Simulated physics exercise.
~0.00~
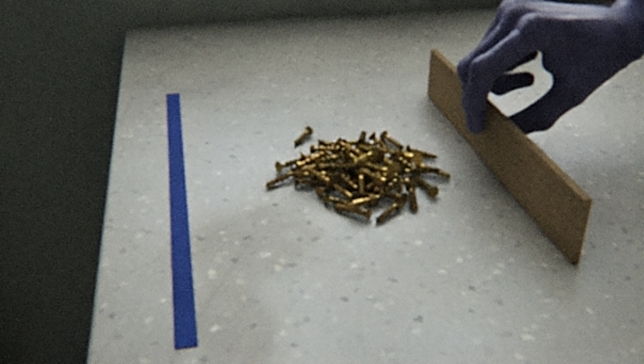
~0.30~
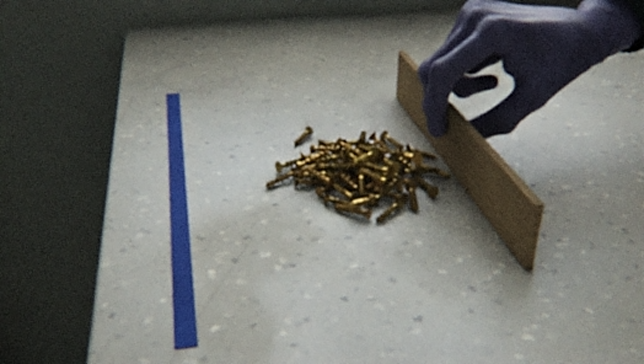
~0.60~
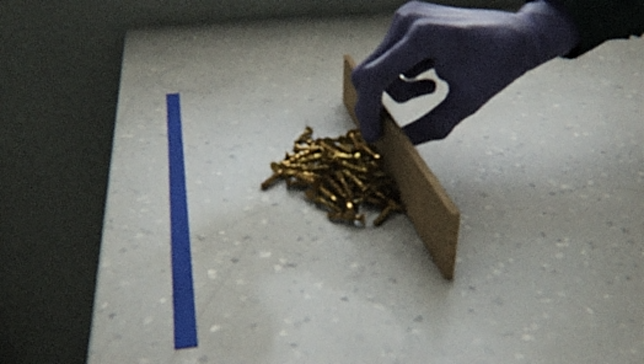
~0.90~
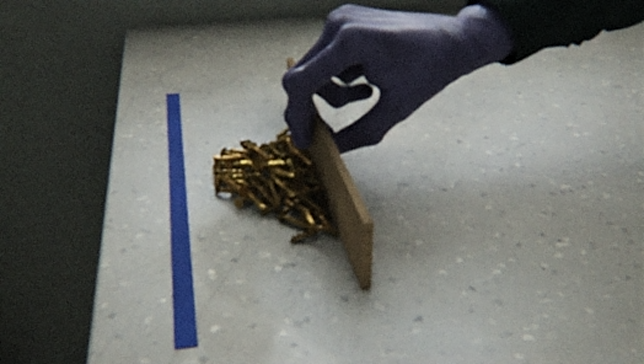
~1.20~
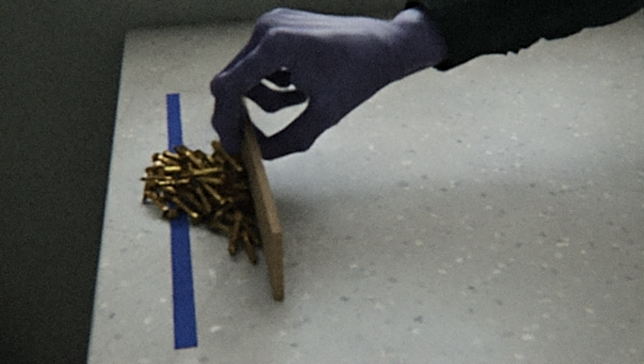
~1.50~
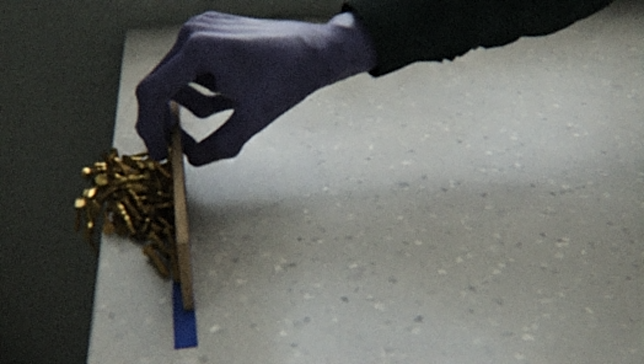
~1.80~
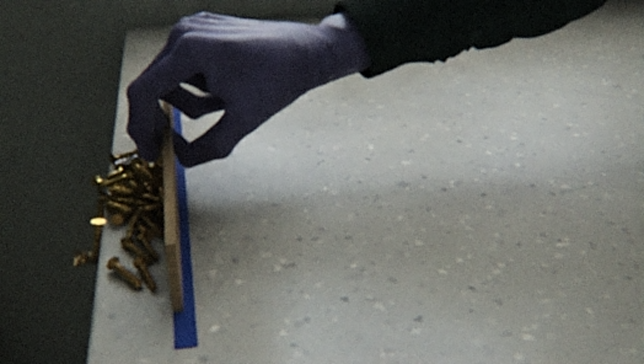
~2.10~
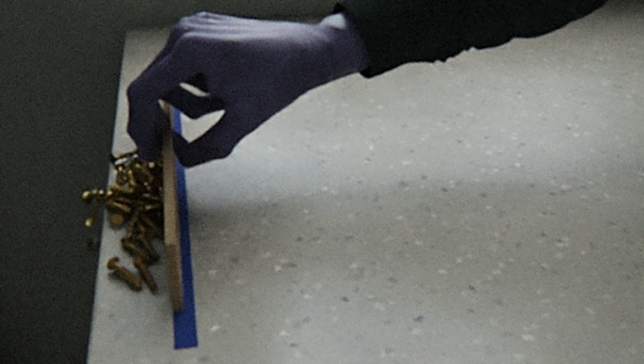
In the video, a gloved hand slides an upright piece of card leftward across a speckled table, pushing a pile of small brass-coloured screws over a strip of blue tape, then stops at the tape with the screws heaped at the table's edge, some over it.
